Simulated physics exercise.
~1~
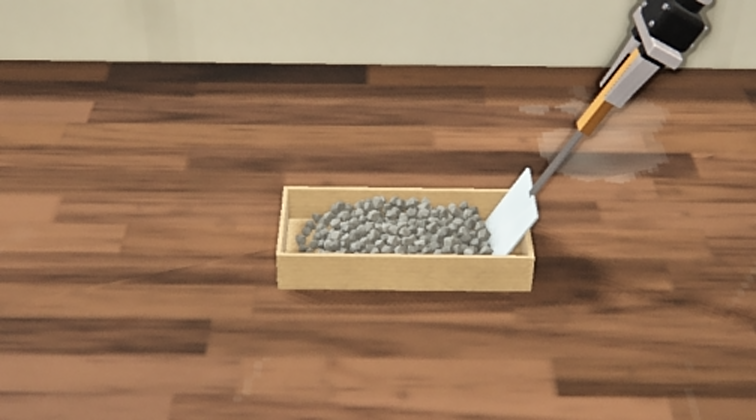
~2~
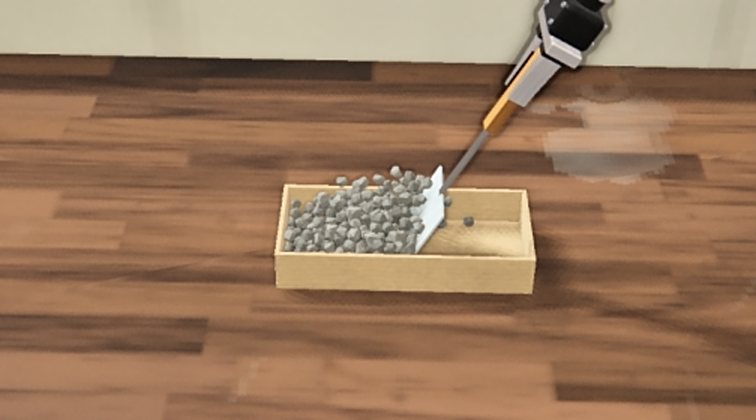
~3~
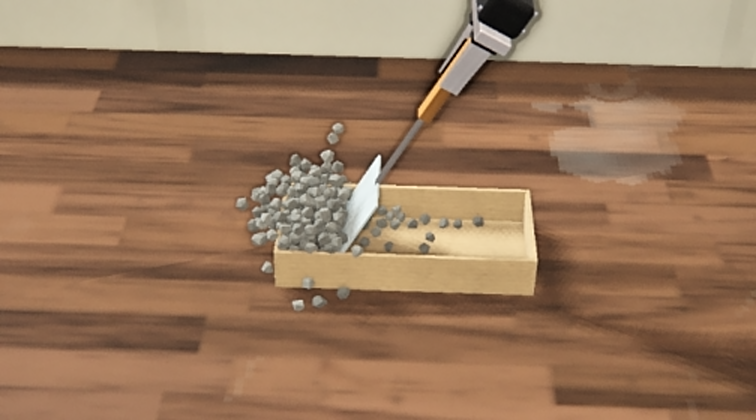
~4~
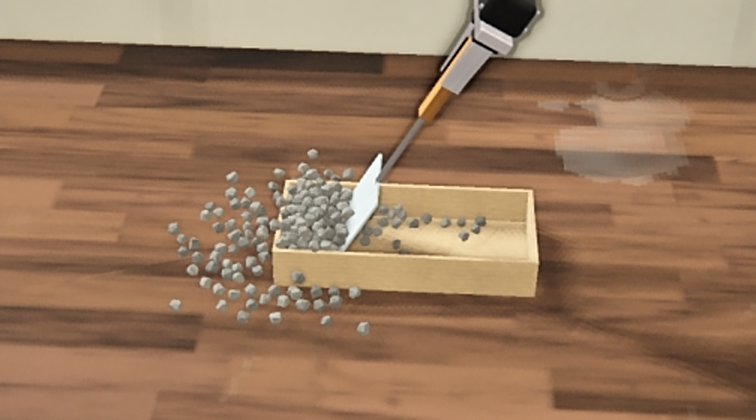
A robot arm holding a pale, flat paddle reaches down from the upper right into a shallow wooden tray of small grey pebbles, seen from slightly above on a brown plank floor before a pale wall. The paddle starts at the tray's right end and sweeps left, pushing the pebbles into a steep heap and baring the wood behind it. As it nears the left end, pebbles surge up and spill over the edges, while a few trail behind. The paddle stops there, with many pebbles scattered across the floor to the left and front and most still piled inside the tray.
